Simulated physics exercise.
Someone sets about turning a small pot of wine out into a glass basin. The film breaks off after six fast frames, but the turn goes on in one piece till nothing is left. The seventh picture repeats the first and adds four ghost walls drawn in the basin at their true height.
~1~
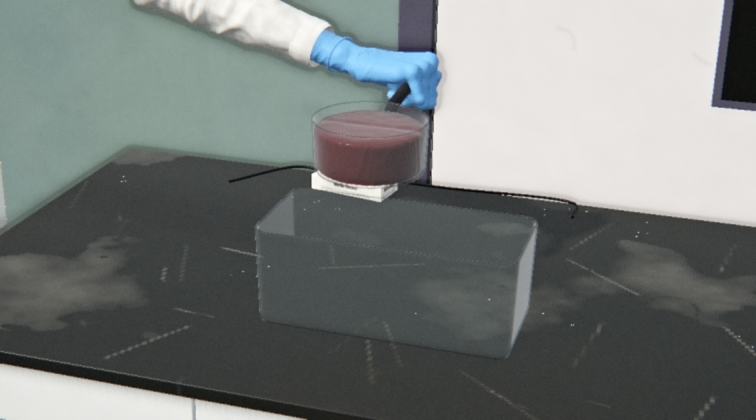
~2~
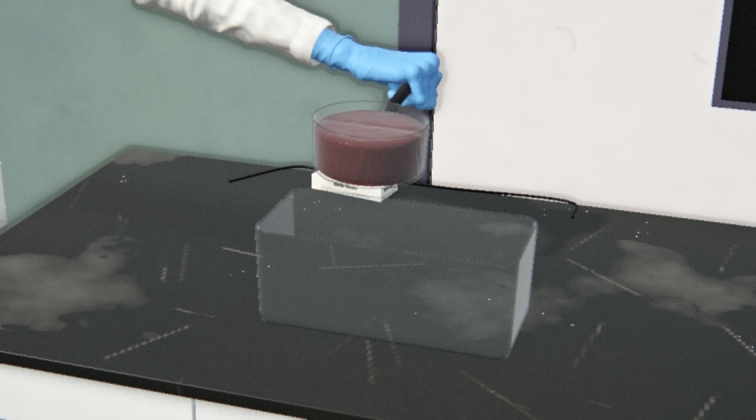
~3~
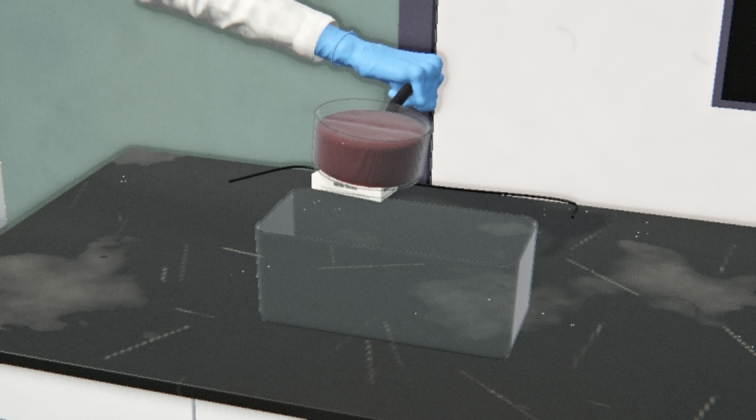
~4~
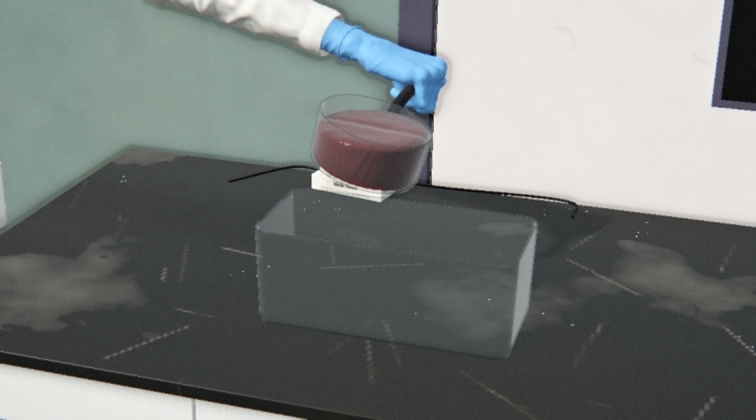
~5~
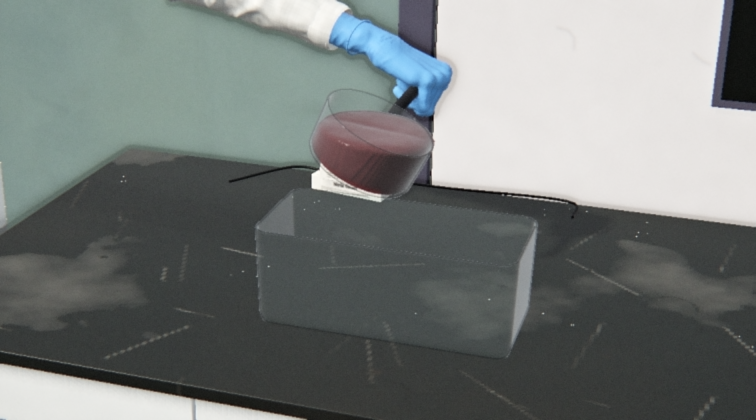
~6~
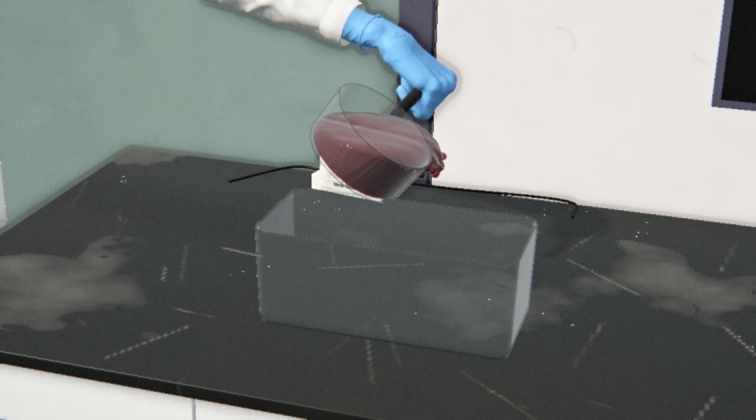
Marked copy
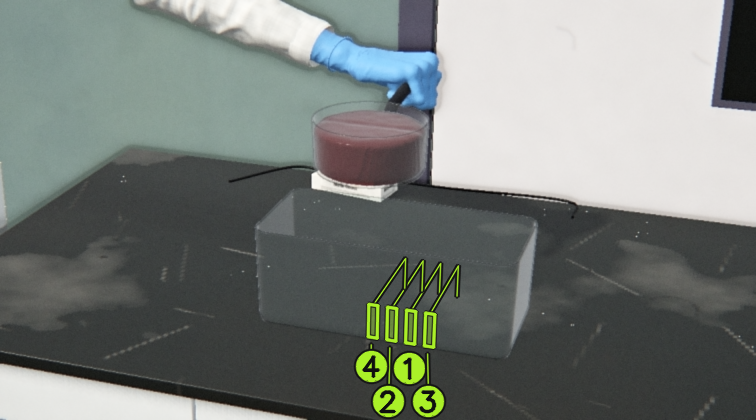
A blue-gloved hand tilting a clear pot of dark red liquid to the right above a glass basin, liquid slipping over the lip.
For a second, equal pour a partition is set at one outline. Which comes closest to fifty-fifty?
Place 3.
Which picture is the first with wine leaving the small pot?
Picture 5.
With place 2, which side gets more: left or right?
More ends on the right.
In lime, 1 at (408, 350); 2 at (389, 347); 3 at (427, 353); 4 at (371, 344).
If 1 is chosen, about 36 % ends left of the wall and 63 % right of it.
If 2 is chosen, about 19 % ends left of the wall and 79 % right of it.
If 3 is chosen, about 52 % ends left of the wall and 46 % right of it.
If 4 is chosen, about 11 % ends left of the wall and 88 % right of it.
